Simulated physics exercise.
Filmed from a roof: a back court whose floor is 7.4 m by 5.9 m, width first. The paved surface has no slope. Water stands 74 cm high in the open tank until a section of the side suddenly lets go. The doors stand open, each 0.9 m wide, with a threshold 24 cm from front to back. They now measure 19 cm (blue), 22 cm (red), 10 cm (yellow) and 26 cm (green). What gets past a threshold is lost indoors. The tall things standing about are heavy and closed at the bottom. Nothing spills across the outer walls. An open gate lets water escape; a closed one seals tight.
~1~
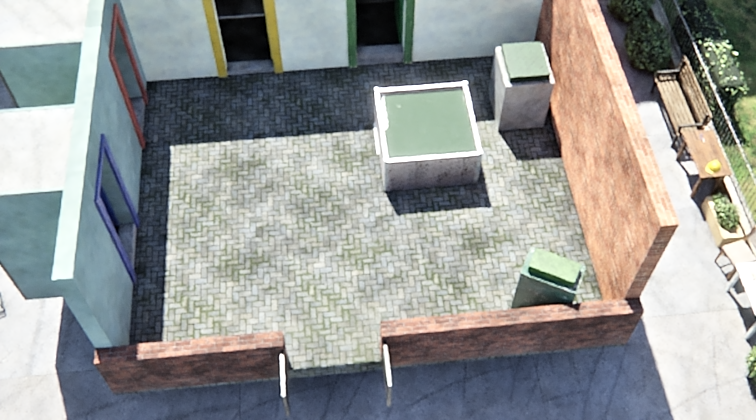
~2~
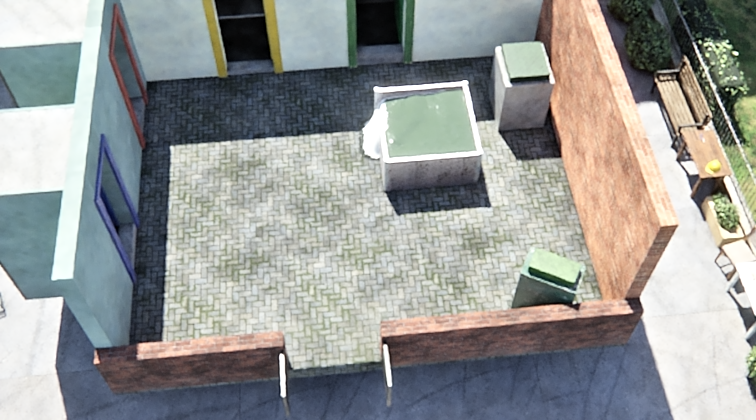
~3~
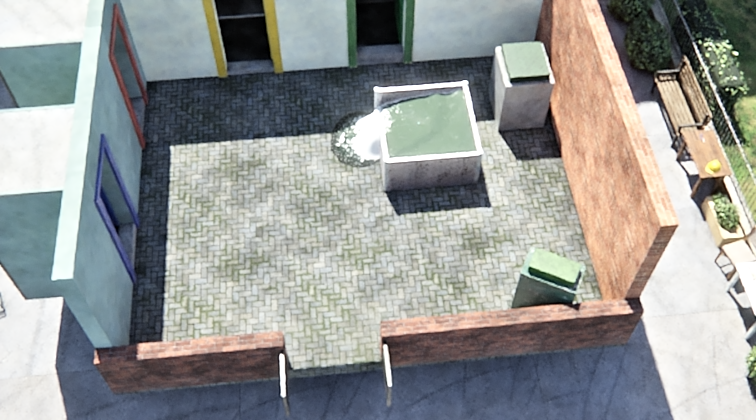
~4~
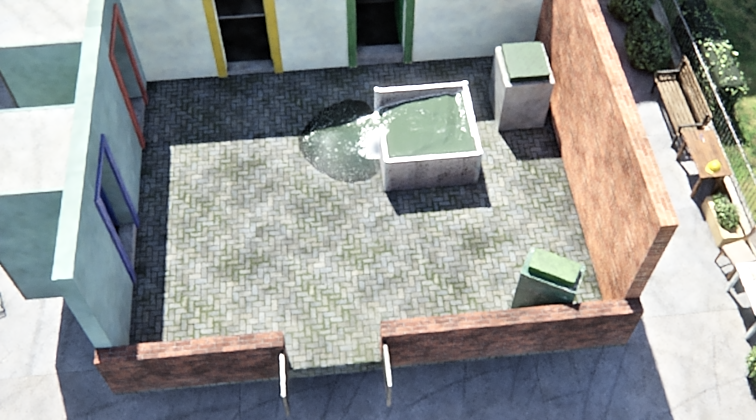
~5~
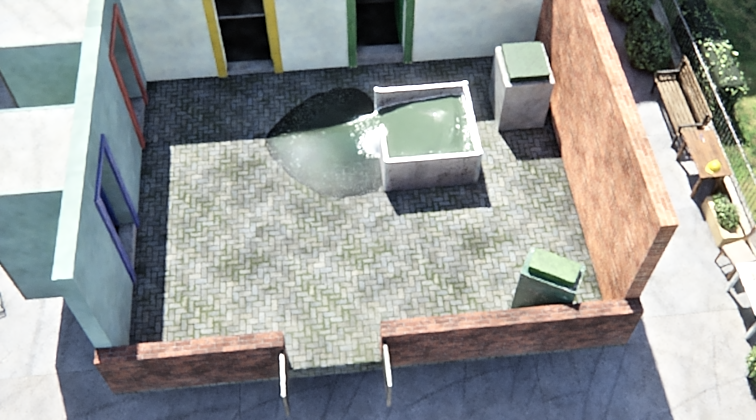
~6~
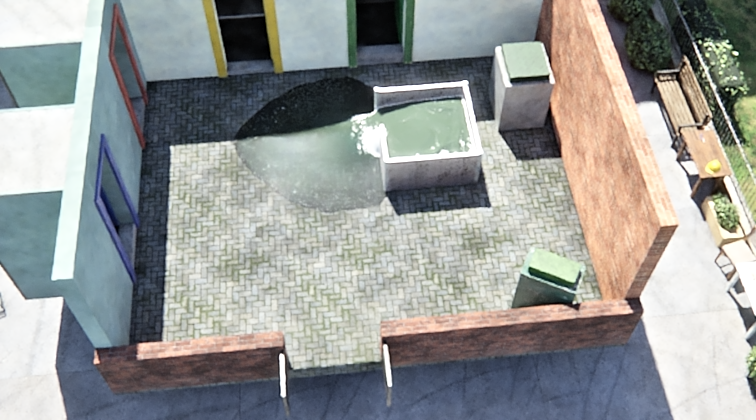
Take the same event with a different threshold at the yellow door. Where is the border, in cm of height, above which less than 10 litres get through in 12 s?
Some 11 cm above the ground.
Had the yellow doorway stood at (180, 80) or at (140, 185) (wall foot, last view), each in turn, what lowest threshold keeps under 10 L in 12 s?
About 19 and 14.0 cm.
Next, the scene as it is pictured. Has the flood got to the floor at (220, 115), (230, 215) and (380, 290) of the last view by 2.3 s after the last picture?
In turn: Flooded, wet, not reached.
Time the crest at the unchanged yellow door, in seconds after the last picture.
At about 1.0 s.
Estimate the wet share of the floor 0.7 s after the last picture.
About 30 per cent.
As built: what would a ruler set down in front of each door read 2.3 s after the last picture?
Depths in cm: Blue 11, red 21, yellow 9, green 2.
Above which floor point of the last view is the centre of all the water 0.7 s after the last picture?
Around (366, 147).
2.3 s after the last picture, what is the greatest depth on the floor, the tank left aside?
Roughly 26 cm.
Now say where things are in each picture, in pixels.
The first frame shows the open tank at (427, 124) is whole and still, 74 cm deep; the yellow door at (245, 35) is dry.
In the second frame, the front is at (364, 152), 0.3 m from the gap at (381, 127); 0.2 m2 of floor is wet, 74 cm left at the back.
In the third frame, the gap is at (381, 129), the front 0.8 m out at (336, 148); the back of the open tank holds 74 cm.
In the fourth frame, the gap is at (381, 130), the front 1.4 m out at (306, 151); the back of the open tank holds 68 cm.
In the fifth frame, the front is at (272, 148), 2.0 m from the gap at (381, 130); 3.2 m2 of floor is wet, 62 cm left at the back.
In the sixth frame, the gap is at (381, 130), the front 2.5 m out at (241, 151); the back of the open tank holds 64 cm; 0.9 m in a straight line remain to the yellow door at (245, 35).
Then, 0.7 s after the last picture water covers 30 % of the floor, deepest (36 cm) near (375, 135); 11 cm at the yellow door, 0 litres in over its 10 cm threshold.
Then, 2.3 s after the last picture water covers 40 % of the floor, deepest (26 cm) near (186, 90); 9 cm at the yellow door, 10 litres in over its 10 cm threshold.
Then, 11.3 s after the last picture water covers 90 % of the floor, deepest (7 cm) near (473, 337); 4 cm at the yellow door, 14 litres in over its 10 cm threshold.
At the yellow door as built, the water peaked near 15 cm, 0.9 s after the last picture.
With a threshold of 9.5 cm, 17 litres would have come in within the 12 s; with 12.5 cm, 5 litres. So under 10 litres takes about 11 cm.
